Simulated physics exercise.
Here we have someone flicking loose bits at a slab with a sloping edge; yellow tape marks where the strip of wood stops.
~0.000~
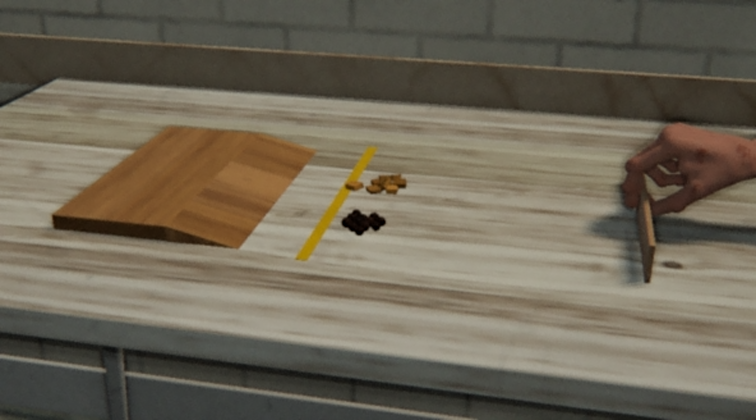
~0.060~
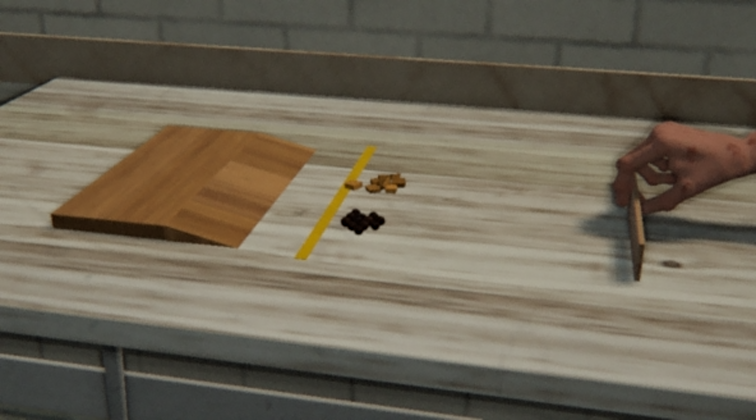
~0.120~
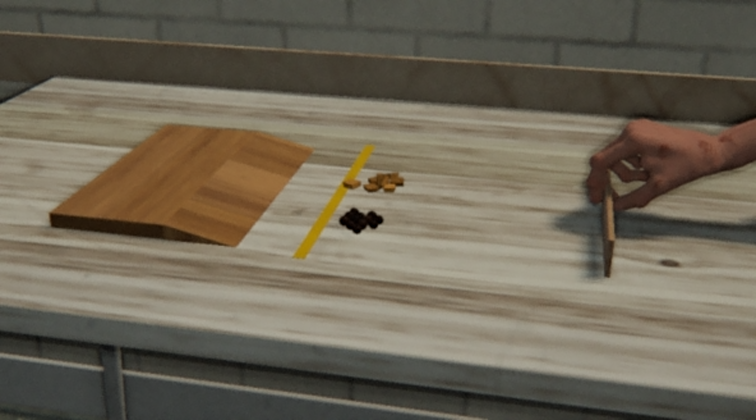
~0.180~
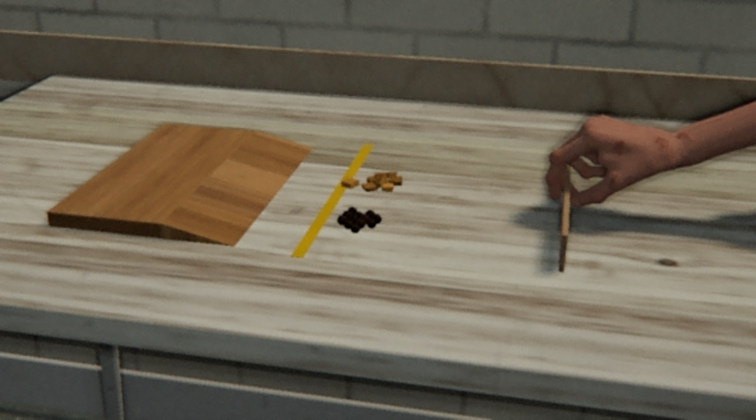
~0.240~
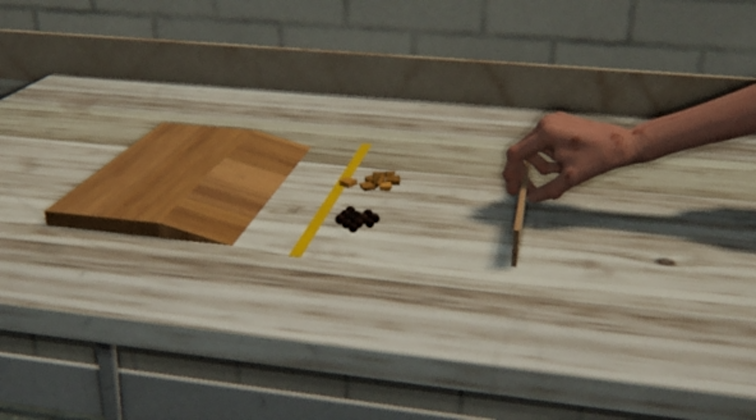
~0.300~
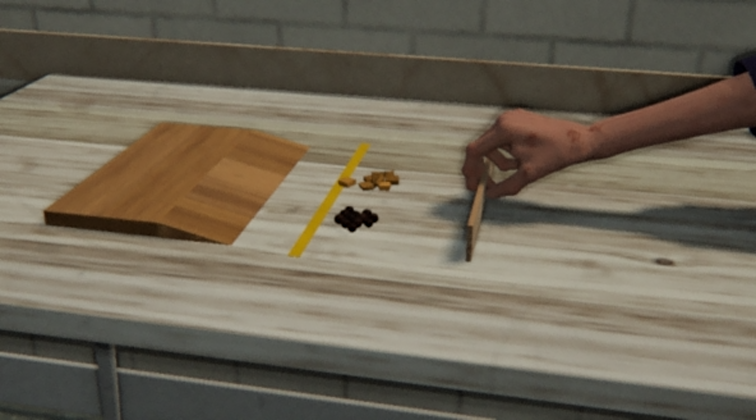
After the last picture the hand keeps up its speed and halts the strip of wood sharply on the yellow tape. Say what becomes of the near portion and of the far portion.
Note - near portion lands some on top, far portion gets none up.
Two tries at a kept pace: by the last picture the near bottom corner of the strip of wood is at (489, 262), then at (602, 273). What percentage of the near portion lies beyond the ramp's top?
60 per cent, then 0 per cent.
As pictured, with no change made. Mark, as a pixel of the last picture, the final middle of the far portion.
I reckon it's close to (276, 170).
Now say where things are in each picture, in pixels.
The first frame shows strip of wood near (649, 255), at rest; yellow tape near (370, 152); top of the ramp near (173, 219); near portion near (358, 222), a few chocolate balls; far portion near (385, 181), a few cereal squares.
The second frame shows strip of wood near (639, 253); far portion near (384, 180).
The third frame shows strip of wood near (609, 249); near portion near (356, 221).
The fourth frame shows strip of wood near (564, 244); far portion near (381, 179).
The fifth frame shows strip of wood near (517, 239); near portion near (352, 219).
The sixth frame shows strip of wood near (471, 235); yellow tape near (363, 149); top of the ramp near (165, 215); near portion near (351, 219); far portion near (378, 178).
After 0.44 s, strip of wood still moving, near (390, 168); near portion the whole lot short of the ramp; far portion the whole lot short of the ramp.
After 0.59 s, strip of wood stopped at the yellow tape; near portion near a quarter on the ramp, the bulk short of the ramp; far portion a little on the ramp, the bulk short of the ramp.
After 0.87 s, strip of wood stopped at the yellow tape; near portion the bulk past the top, near a quarter on the ramp; far portion near two thirds on the ramp, near a third short of the ramp.
In the end (1.8 s), strip of wood stopped at the yellow tape; near portion all but a few past the top, a little short of the ramp; far portion none at all past the top, near two thirds on the ramp, near a third short of the ramp.
